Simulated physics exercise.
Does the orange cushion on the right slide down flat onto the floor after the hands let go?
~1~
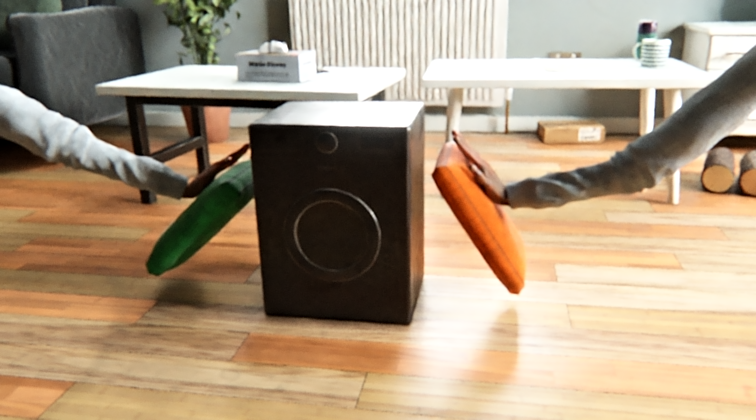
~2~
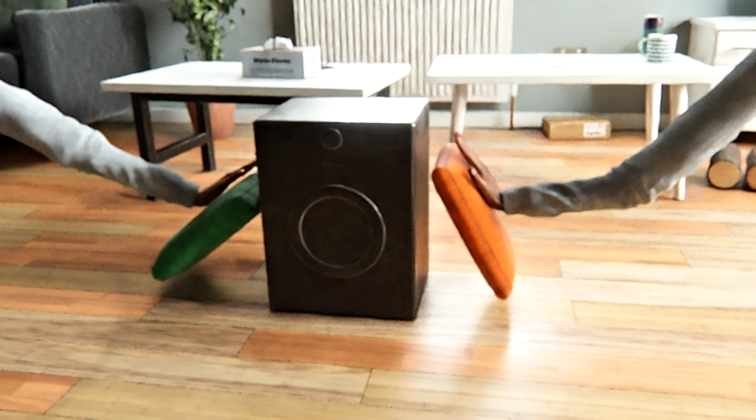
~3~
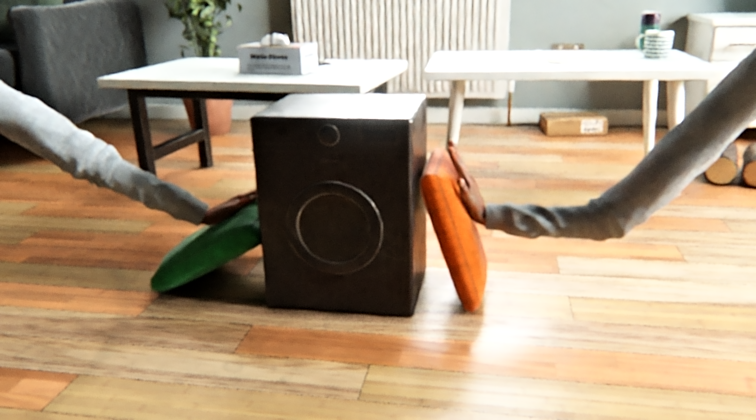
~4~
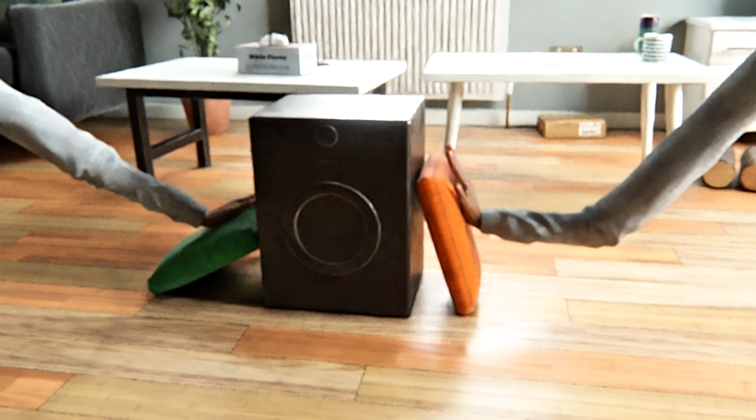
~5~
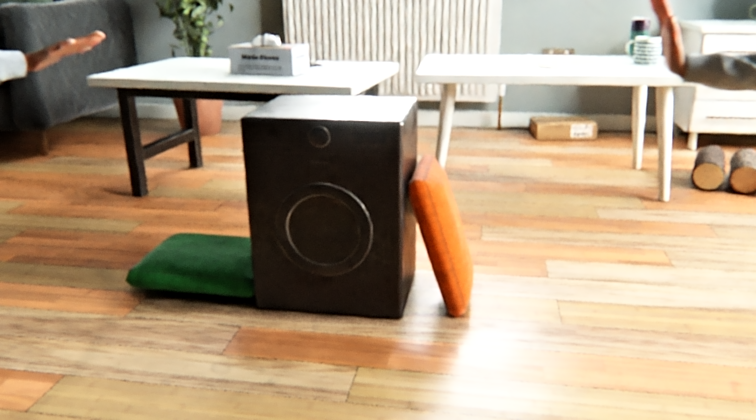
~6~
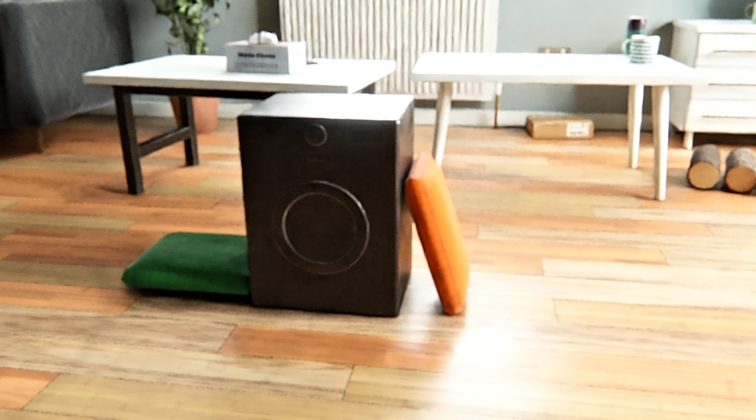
No, the orange cushion stays leaning against the right side of the black box. It is the green one on the left that ends up flat on the floor.
